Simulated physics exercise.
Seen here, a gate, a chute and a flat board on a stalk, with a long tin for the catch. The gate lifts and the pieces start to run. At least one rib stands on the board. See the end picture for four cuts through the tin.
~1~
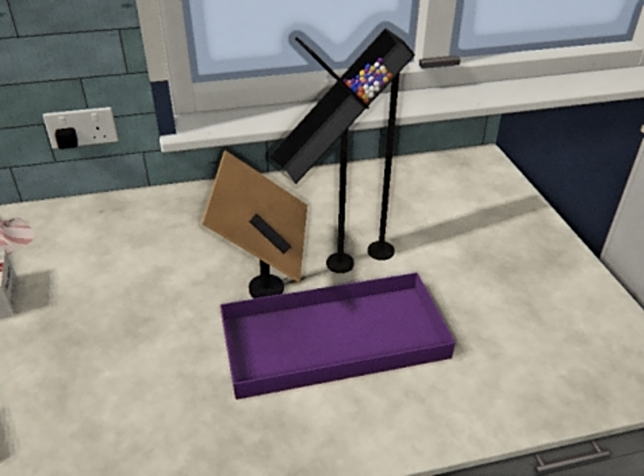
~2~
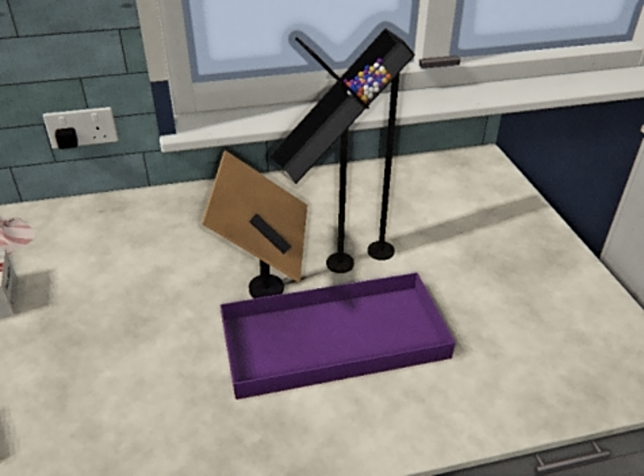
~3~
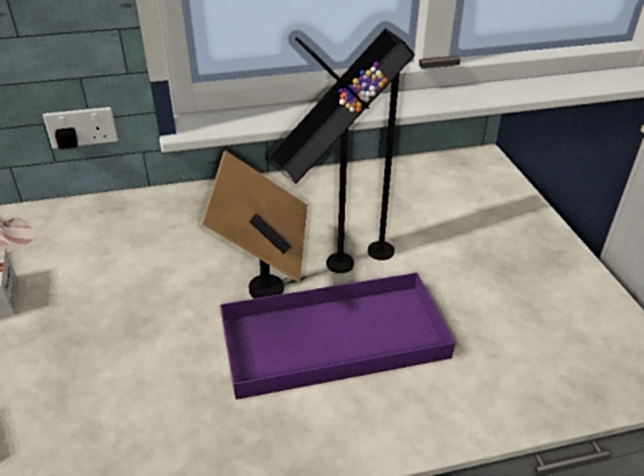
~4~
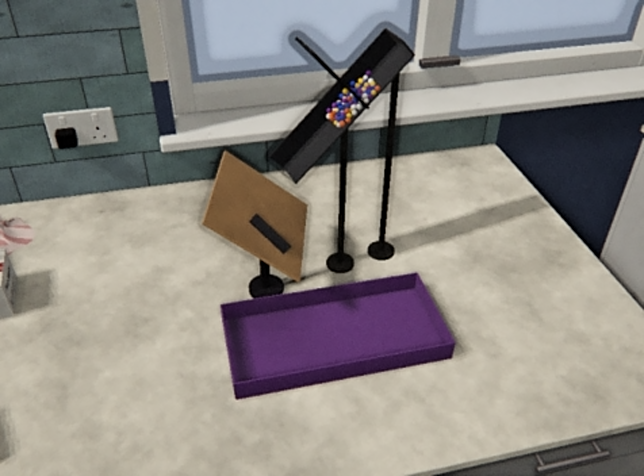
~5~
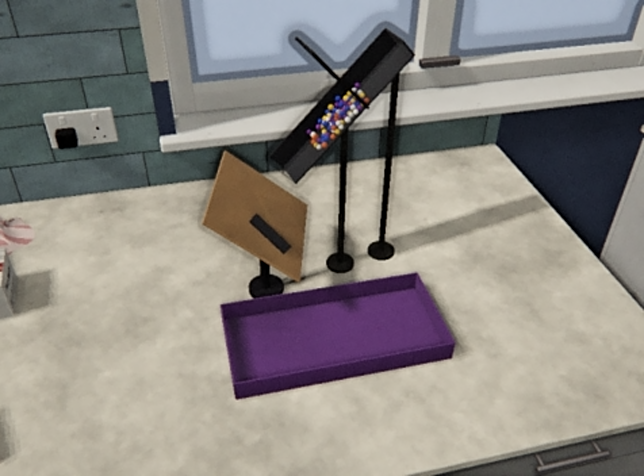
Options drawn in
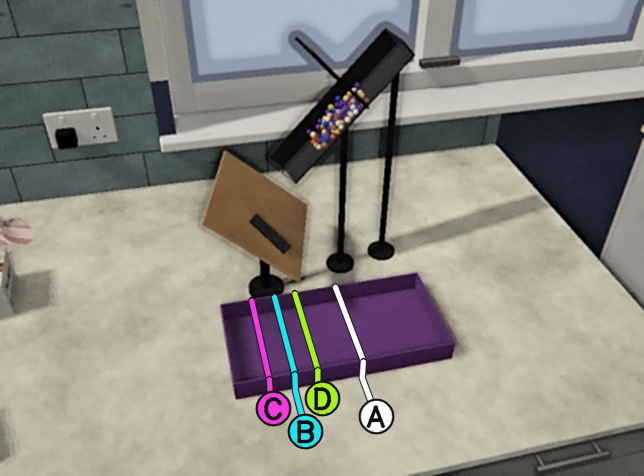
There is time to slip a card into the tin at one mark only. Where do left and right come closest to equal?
A works best here.
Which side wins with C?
More lands on the right.
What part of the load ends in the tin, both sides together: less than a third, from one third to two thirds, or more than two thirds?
About that: From one third to two thirds.
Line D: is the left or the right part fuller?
Right.
On the marked copy, line A crosses the front rim at (363, 360); line B crosses the front rim at (294, 373); line C crosses the front rim at (269, 377); line D crosses the front rim at (317, 368).
With A, of what is caught, roughly two thirds on the left of the divider, roughly a third on the right.
With B, of what is caught, just a few on the left of the divider, almost all on the right.
With C, of what is caught, not one piece on the left of the divider, every piece on the right.
With D, of what is caught, just a few on the left of the divider, almost all on the right.
